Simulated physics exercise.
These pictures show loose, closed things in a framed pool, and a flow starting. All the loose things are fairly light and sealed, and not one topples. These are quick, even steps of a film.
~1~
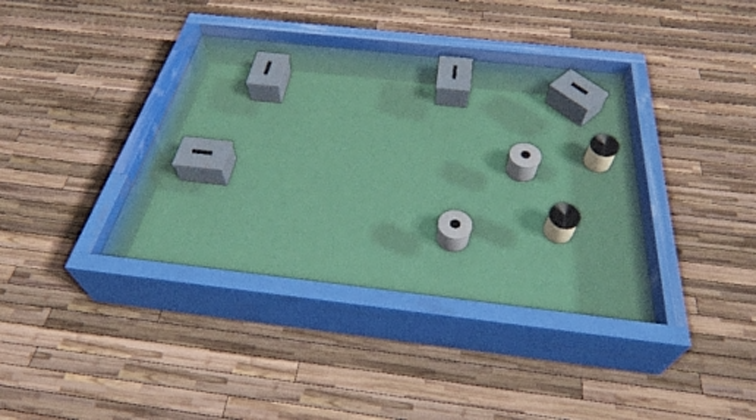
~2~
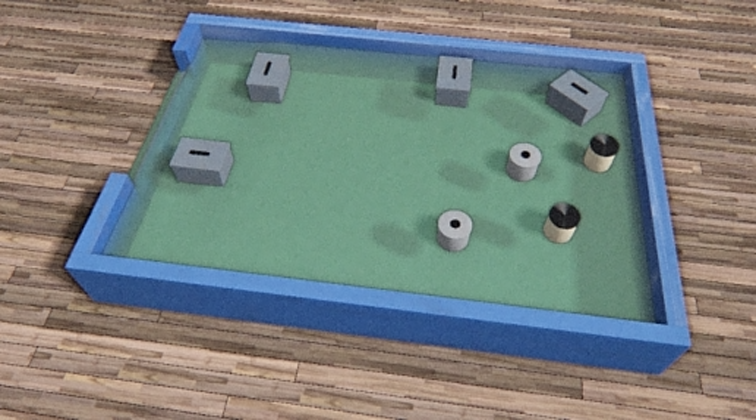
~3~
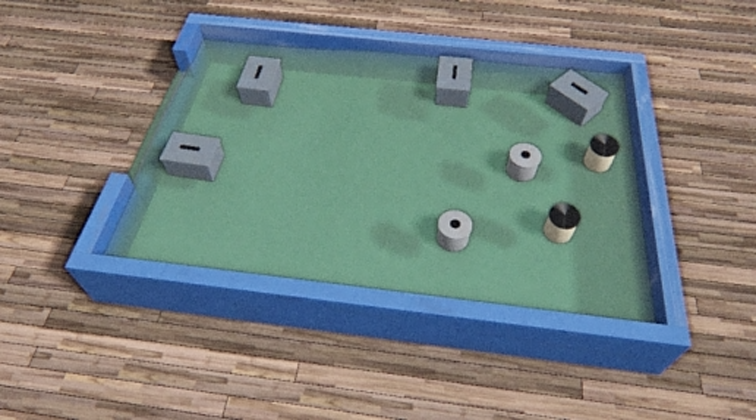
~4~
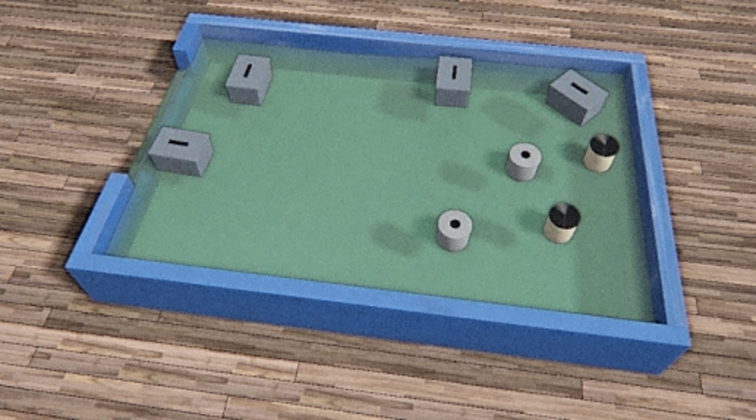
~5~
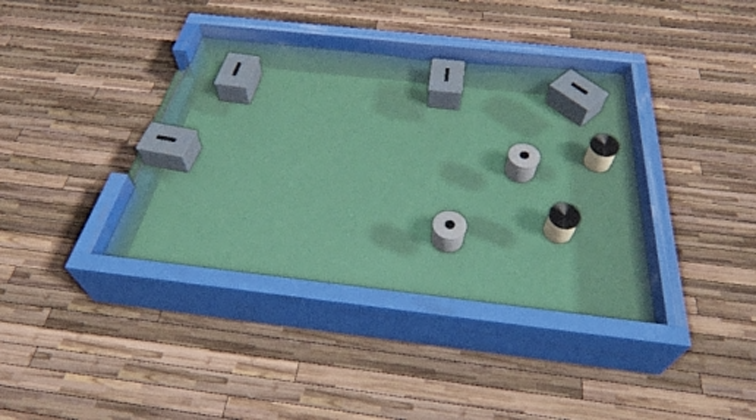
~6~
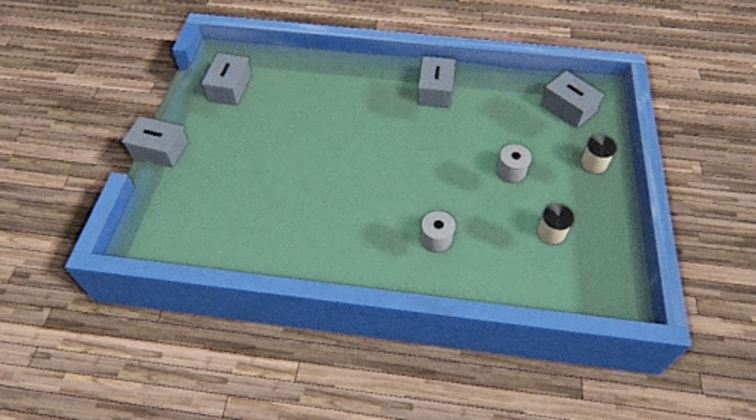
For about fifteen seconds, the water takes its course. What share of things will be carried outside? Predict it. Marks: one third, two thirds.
The portion is going to be lower than a third.
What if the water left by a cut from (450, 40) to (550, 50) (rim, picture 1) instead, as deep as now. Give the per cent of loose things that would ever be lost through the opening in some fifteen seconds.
Roughly 20 per cent.
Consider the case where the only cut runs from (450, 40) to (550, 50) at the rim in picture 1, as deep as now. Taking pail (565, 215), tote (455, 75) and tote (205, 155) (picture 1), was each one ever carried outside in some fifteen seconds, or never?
Same order as asked: Never leaves, exits, never leaves.
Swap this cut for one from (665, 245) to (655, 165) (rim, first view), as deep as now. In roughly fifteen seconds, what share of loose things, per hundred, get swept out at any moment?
Estimate: Near 50 %.
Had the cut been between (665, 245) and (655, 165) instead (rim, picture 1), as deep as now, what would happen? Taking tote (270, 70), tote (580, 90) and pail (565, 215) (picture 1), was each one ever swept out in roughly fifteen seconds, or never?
Okay, one after another: Never departs, then departs, then departs.
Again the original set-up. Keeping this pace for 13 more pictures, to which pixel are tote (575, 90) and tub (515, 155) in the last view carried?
First near (550, 96), second near (471, 156).
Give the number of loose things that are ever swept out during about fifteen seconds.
The total here is 2.
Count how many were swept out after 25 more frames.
That comes to 2.
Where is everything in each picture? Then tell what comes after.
The first picture shows a tote at (203, 153) floats; a tote at (268, 69), afloat; 0 of 8 have shifted.
The second picture shows a tote at (200, 154), afloat; a tote at (268, 69) floats; 0 of 8 have shifted.
The third picture shows a tote at (190, 149) floats, close to its start; a tote at (259, 73) floats, close to its start; 2 of 8 have shifted.
The fourth picture shows a tote at (179, 144) floats, close to its start; a tote at (248, 72) floats, close to its start; 2 of 8 have shifted.
The fifth picture shows a tote at (167, 139), afloat, a stride from its start; a tote at (237, 70) floats, close to its start; 3 of 8 have shifted.
The sixth picture shows a tote at (153, 134) floats, a stride from its start; a tote at (225, 70) floats, a stride from its start; 5 of 8 have shifted.
A moment on, 1 of 8 are out; 7 afloat.
Next, 2 of 8 are out; 6 afloat.
Later, 2 of 8 are out; 6 afloat.
In the end, 2 of 8 are out; 6 afloat.
